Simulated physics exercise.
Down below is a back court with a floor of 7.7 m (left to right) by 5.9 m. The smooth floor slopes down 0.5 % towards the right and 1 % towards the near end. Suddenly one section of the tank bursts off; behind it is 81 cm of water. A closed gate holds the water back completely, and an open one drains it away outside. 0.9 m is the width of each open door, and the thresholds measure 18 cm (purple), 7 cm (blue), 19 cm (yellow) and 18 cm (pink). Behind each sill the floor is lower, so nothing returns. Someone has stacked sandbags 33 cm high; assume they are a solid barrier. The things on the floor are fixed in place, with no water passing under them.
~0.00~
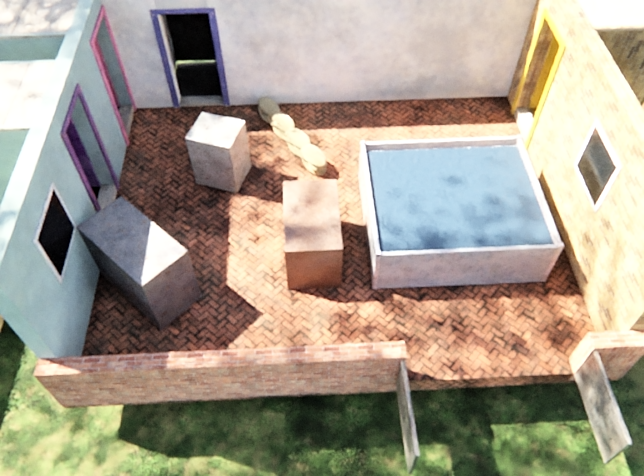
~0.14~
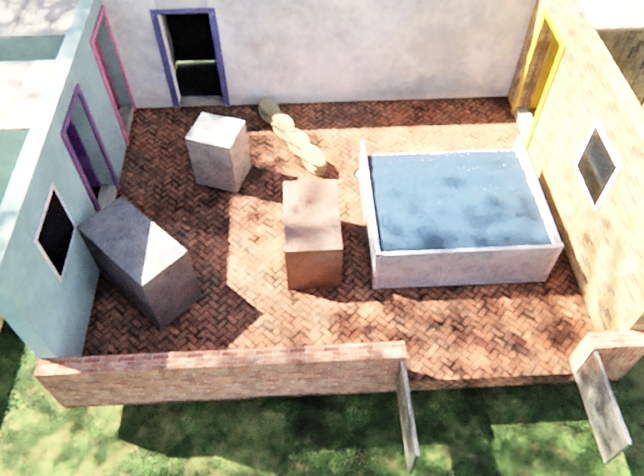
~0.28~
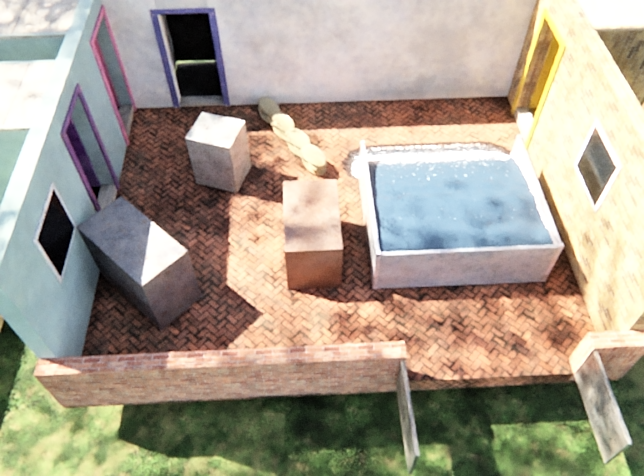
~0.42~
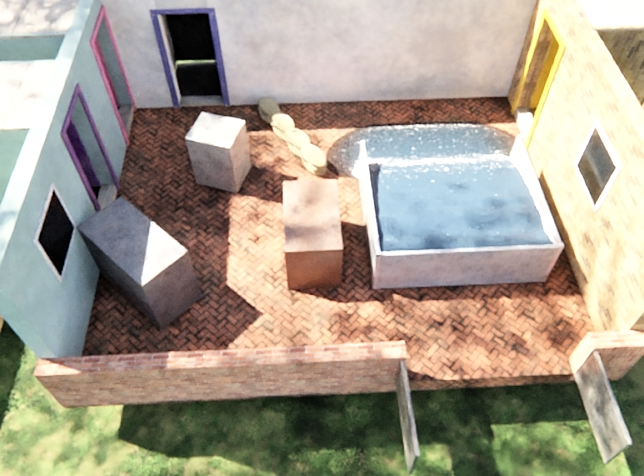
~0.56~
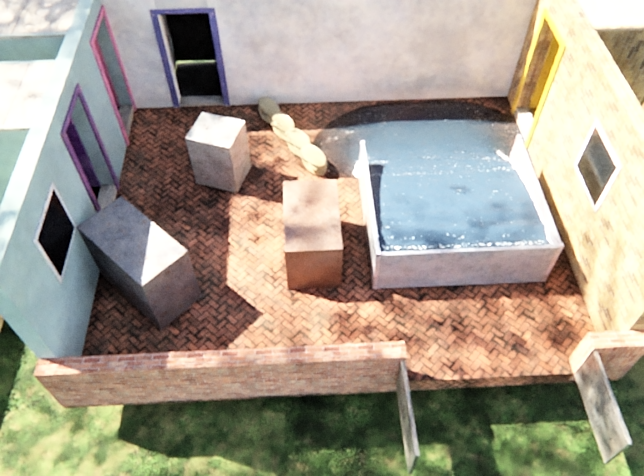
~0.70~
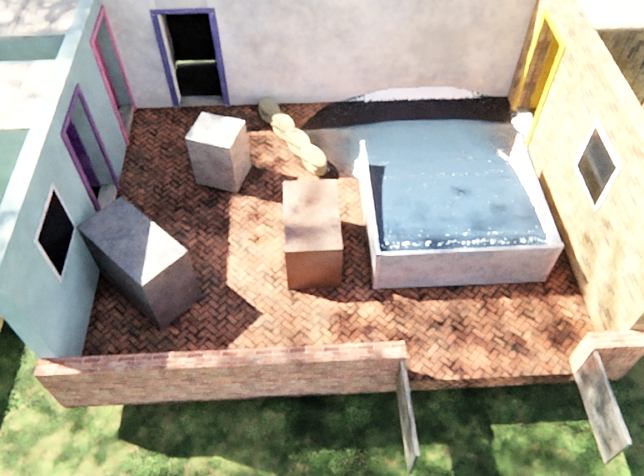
Water pouring from the far side of a white-walled tank and spreading across the brick floor of a walled courtyard.
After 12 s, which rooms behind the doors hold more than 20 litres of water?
Room by room: Behind the purple door 20 litres at most, behind the blue door 20 litres at most, behind the yellow door more than 20 litres, behind the pink door 20 litres at most.
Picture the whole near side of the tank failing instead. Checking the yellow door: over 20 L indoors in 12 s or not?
Relative to that limit, yellow ends up on the low side.
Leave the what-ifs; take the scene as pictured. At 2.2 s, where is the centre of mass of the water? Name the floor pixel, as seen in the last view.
Centre: Approx. (424, 160) px.
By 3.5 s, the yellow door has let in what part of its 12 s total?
Fraction in by then: Around 80 per cent.
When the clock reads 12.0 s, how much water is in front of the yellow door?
I'd put it near 15.0 cm.
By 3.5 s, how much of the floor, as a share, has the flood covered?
Around 55 per cent wet.
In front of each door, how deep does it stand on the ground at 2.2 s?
Depths in cm: Purple 0, blue 5, yellow 43, pink 0.
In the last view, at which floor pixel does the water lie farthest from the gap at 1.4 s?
Point: Roughly (251, 108) in the last view.
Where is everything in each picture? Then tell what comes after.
The tank at (454, 194) is whole and still, 81 cm deep, in the first picture.
Water pours out on the tank's far side and has run 1.4 m, to (357, 176); typically 7 cm deep outside, 81 cm at the tank's back, in the second picture.
The front is at a hidden place, 1.6 m from the gap on the tank's far side; 2.3 m2 of floor is under water; 81 cm left at the back of the tank, in the third picture.
The front is at (332, 154), 2.0 m from the gap on the tank's far side; 4.4 m2 of floor is under water; 81 cm left at the back of the tank, in the fourth picture.
Water pours out on the tank's far side and has run 2.3 m, to (321, 137); typically 10 cm deep outside, 74 cm at the tank's back, in the fifth picture.
The front is at (495, 97), 2.7 m from the gap on the tank's far side; 8.6 m2 of floor is under water; 68 cm left at the back of the tank, in the sixth picture.
After 1.4 s water covers 25 % of the floor and is deepest (58 cm) near (496, 101); purple door not reached, blue door not reached, yellow door 21 cm at the sill, 0 L in, pink door not reached.
After 2.2 s water covers 30 % of the floor and is deepest (56 cm) near (278, 114); purple door not reached, blue door 5 cm at the sill, 0 L in, yellow door 43 cm at the sill, 67 L in, pink door not reached.
After 3.5 s water covers 55 % of the floor and is deepest (43 cm) near (287, 125); purple door 3 cm at the sill, 0 L in, blue door 4 cm at the sill, 0 L in, yellow door 33 cm at the sill, 214 L in, pink door 17 cm at the sill, 0 L in.
After 7.0 s water covers 85 % of the floor and is deepest (24 cm) near (452, 165); purple door 5 cm at the sill, 0 L in, blue door 2 cm at the sill, 0 L in, yellow door 19 cm at the sill, 258 L in, pink door 4 cm at the sill, 1 L in.
After 12.0 s water covers 95 % of the floor and is deepest (22 cm) near (596, 345); purple door 5 cm at the sill, 0 L in, blue door 1 cm at the sill, 0 L in, yellow door 15 cm at the sill, 262 L in, pink door 7 cm at the sill, 1 L in.
